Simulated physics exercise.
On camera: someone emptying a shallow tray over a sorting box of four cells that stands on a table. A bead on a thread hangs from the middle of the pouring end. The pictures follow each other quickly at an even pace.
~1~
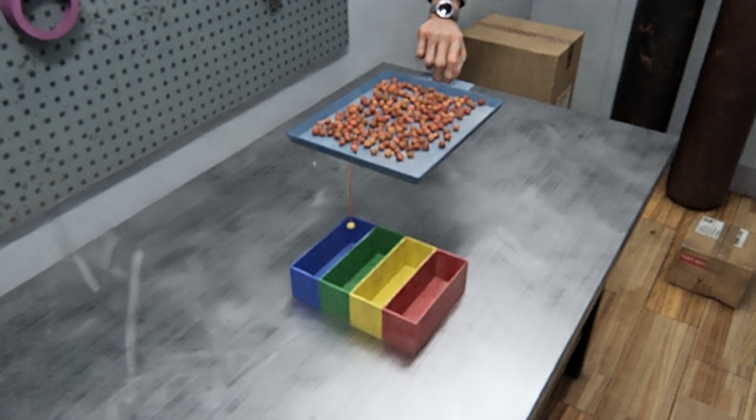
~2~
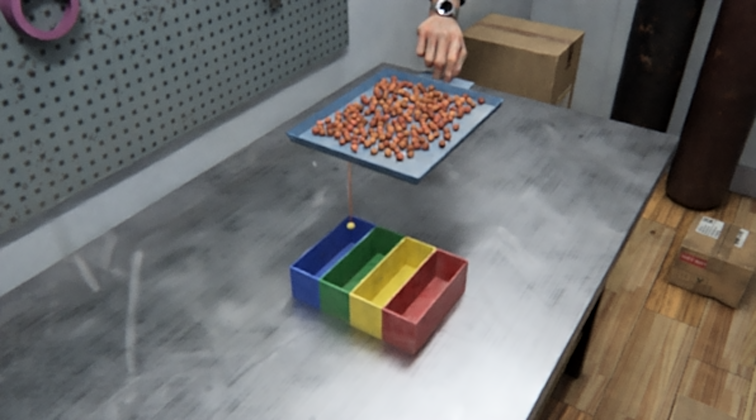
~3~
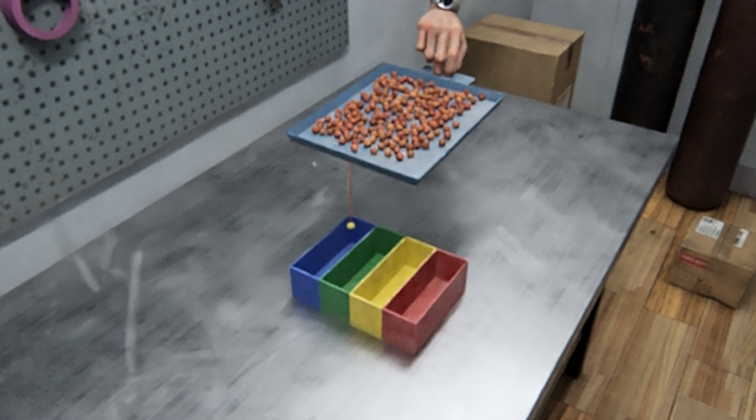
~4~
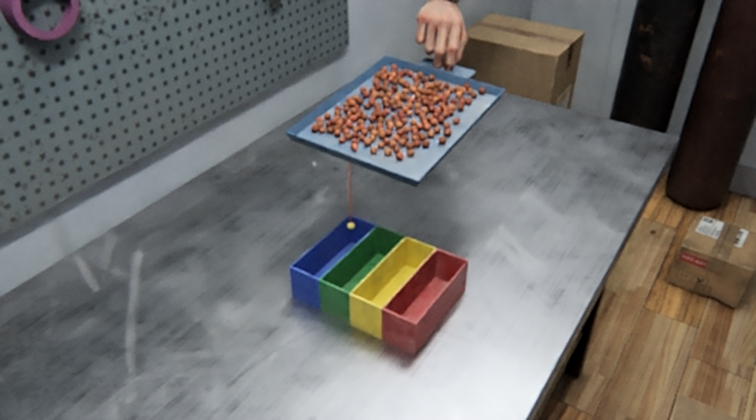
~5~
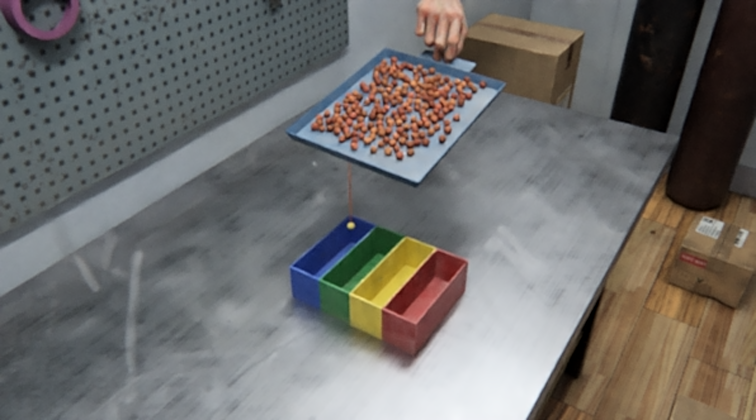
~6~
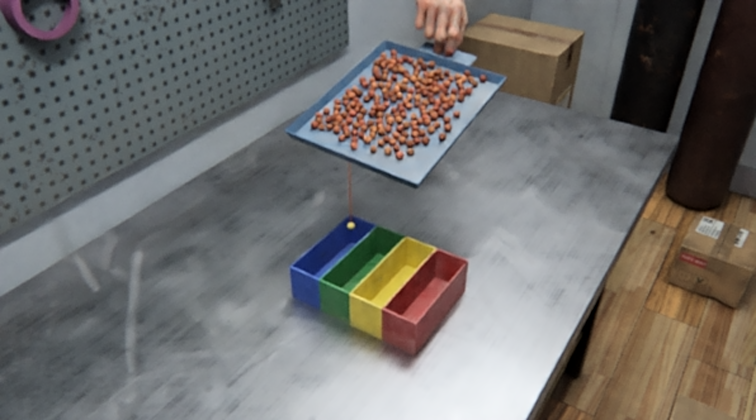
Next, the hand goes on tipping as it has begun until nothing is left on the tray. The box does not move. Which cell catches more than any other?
Most goes to the yellow cell.
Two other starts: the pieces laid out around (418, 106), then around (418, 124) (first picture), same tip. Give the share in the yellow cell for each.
About 40 and 40 per cent.
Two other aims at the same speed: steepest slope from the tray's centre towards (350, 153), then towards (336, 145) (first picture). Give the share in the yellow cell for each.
Near 10 % and 0 %.
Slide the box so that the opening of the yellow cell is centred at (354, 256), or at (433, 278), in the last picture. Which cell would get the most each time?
In turn: That red cell; the cell in green.
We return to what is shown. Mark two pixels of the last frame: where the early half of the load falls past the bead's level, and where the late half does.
At about (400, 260), then at (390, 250).
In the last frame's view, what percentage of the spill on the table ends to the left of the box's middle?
About 60 per cent.
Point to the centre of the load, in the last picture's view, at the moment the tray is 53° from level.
Around (383, 135).
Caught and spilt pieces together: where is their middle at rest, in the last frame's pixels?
Roughly at (386, 299).
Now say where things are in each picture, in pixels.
The first frame shows corners of the pouring end at (291, 132) and (417, 175), level; middle of the load at (400, 120), clay pellets; bead on its thread at (351, 226); blue cell at (305, 285); green cell at (335, 299); yellow cell at (366, 313); red cell at (399, 329).
The second frame shows corners of the pouring end at (291, 132) and (417, 175), level; middle of the load at (400, 119).
The third frame shows corners of the pouring end at (291, 132) and (417, 176), tipped barely, lowest at the right corner; middle of the load at (394, 111).
The fourth frame shows corners of the pouring end at (290, 131) and (417, 178), tipped a little, lowest at the right corner; middle of the load at (394, 107).
The fifth frame shows corners of the pouring end at (290, 130) and (416, 179), tipped a little, lowest at the right corner; middle of the load at (393, 103).
The sixth frame shows corners of the pouring end at (290, 130) and (416, 180), tipped a little, lowest at the right corner; middle of the load at (393, 99); blue cell at (305, 285); green cell at (335, 299); yellow cell at (366, 313); red cell at (399, 329).
Soon, tray tipped steeply; nearly all on the tray; a stray few in the green cell; a stray few falling or outside the box.
A while on, tray tipped right over; about two thirds on the tray; a small part in the yellow cell; a stray few in the red cell; a stray few in the green cell; a stray few in the blue cell; about a quarter falling or outside the box.
Towards the end, tray tipped past a quarter turn; about half in the yellow cell; about a quarter in the green cell; about a quarter in the red cell; a small part in the blue cell; a small part falling or outside the box.
Finally, tray tipped past a quarter turn; about half in the yellow cell; about a quarter in the green cell; about a quarter in the red cell; a small part in the blue cell; a small part outside the box.
